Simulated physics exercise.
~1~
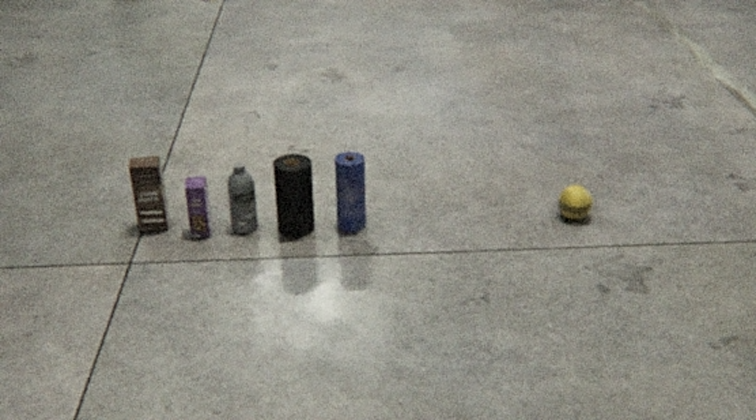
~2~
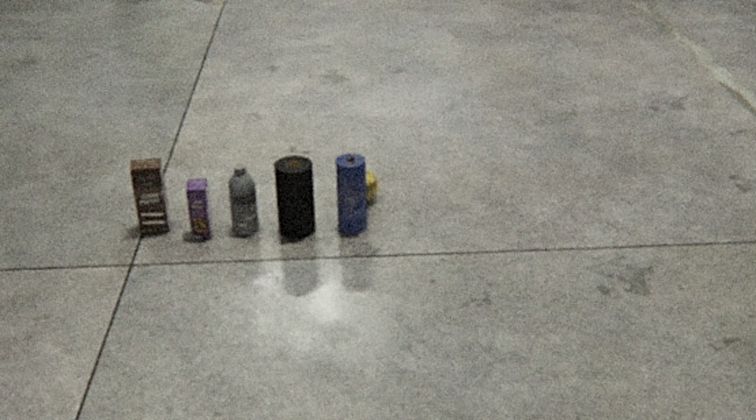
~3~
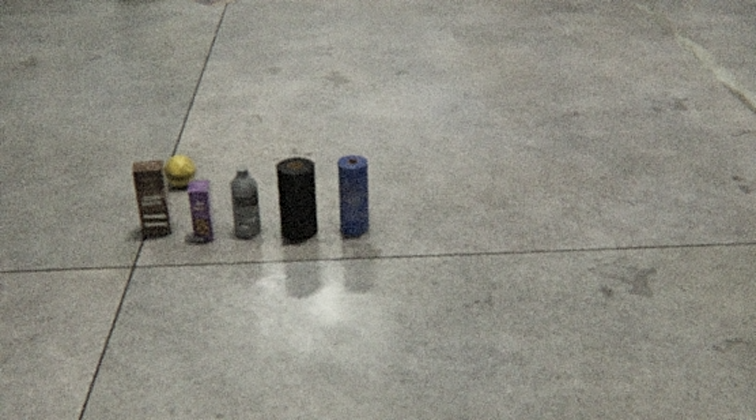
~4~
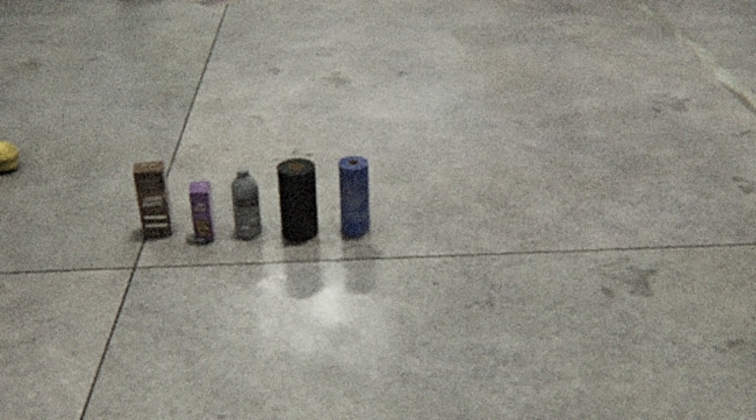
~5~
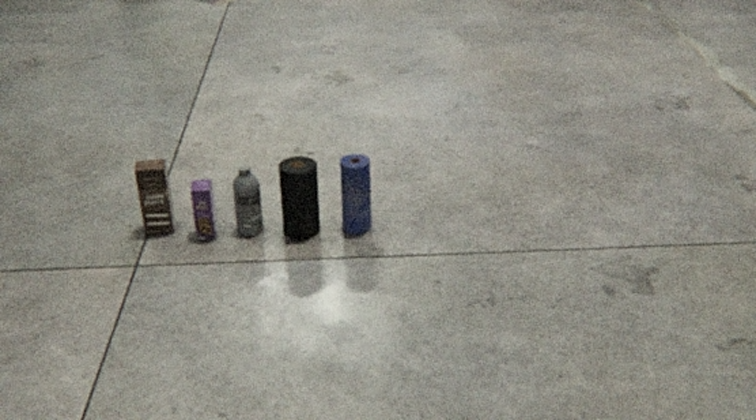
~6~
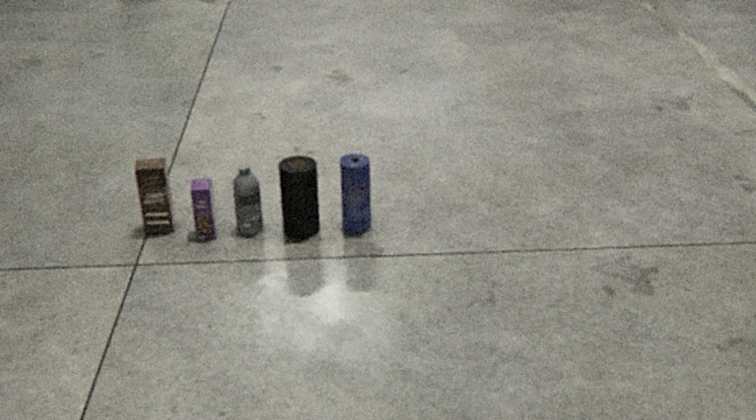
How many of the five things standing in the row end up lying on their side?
None of them end up on their side; the two rolls, the bottle and the two cartons are all still upright.
